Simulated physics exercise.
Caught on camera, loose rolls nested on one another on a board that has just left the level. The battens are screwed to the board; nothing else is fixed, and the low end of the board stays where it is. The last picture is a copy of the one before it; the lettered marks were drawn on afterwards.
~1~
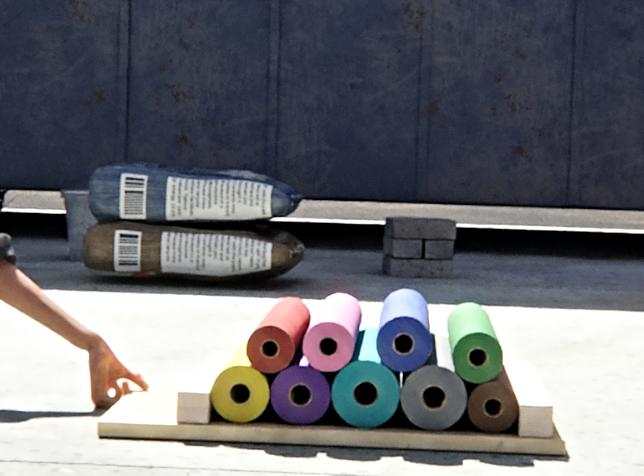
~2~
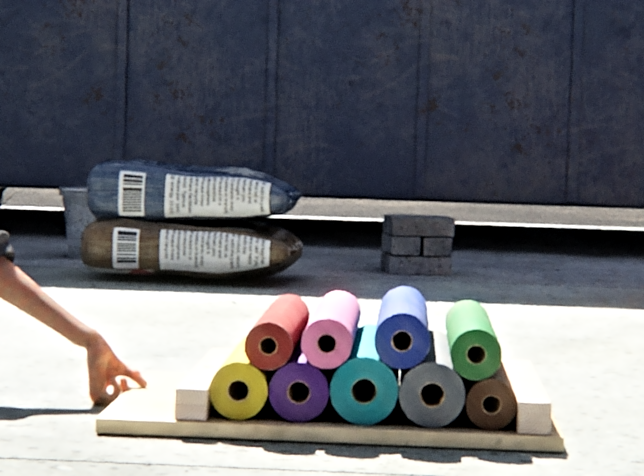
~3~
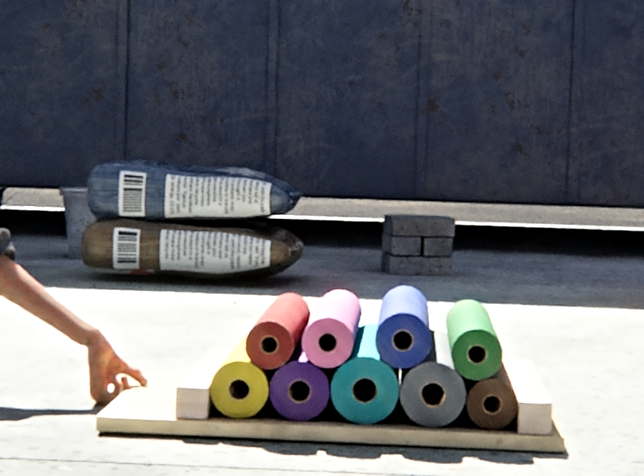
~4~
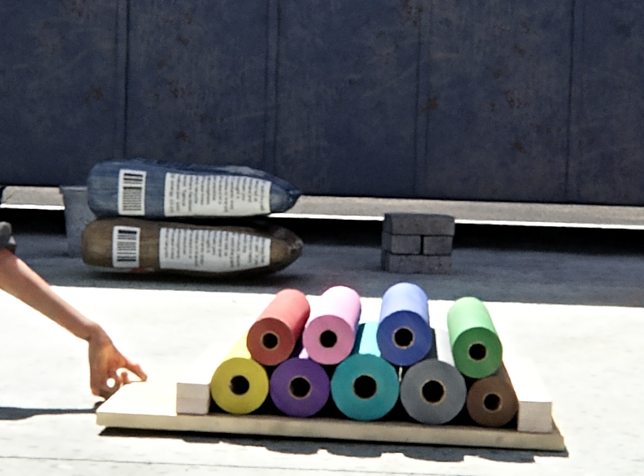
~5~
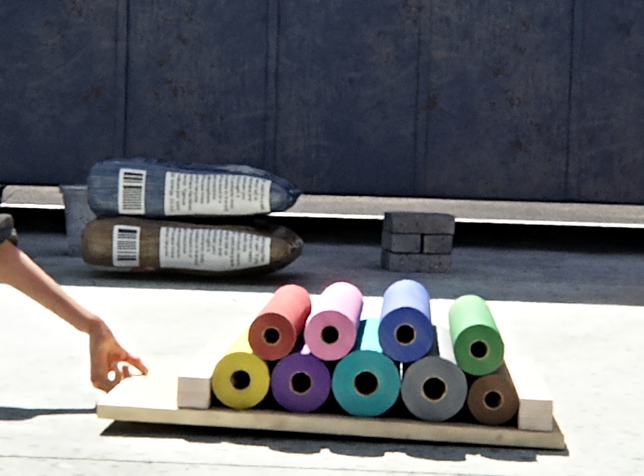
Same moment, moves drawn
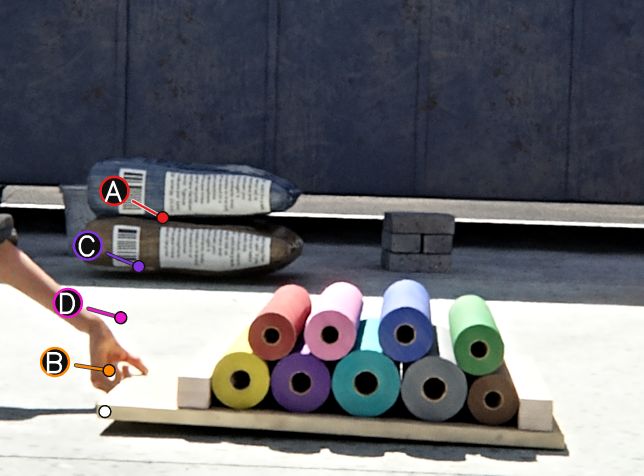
A hand reaches in from the left to the end of a pale wooden board on sunlit concrete, seen from the front against a dark panelled wall, with two wrapped bundles and grey blocks behind. Between end battens, red, pink, blue and green rolls rest on yellow, purple, turquoise, grey and brown ones. The board's left end rises very slightly, the rolls staying nested, while the view barely shifts.
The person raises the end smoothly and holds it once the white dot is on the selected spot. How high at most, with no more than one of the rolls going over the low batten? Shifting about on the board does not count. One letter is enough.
It can be raised to A.
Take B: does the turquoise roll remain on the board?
The turquoise roll: Yes.
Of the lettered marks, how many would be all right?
The number is four.
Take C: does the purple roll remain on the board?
The purple roll: Yes.
On the copy, A at (163, 218); B at (109, 371); C at (139, 267); D at (121, 318); the white dot at (105, 412).
On A. First, board at 16°.
Then, board at 27°.
Finally, board at 27°, one over the low batten (green).
By contrast, B none over the low batten; C one over the low batten (green); D none over the low batten.
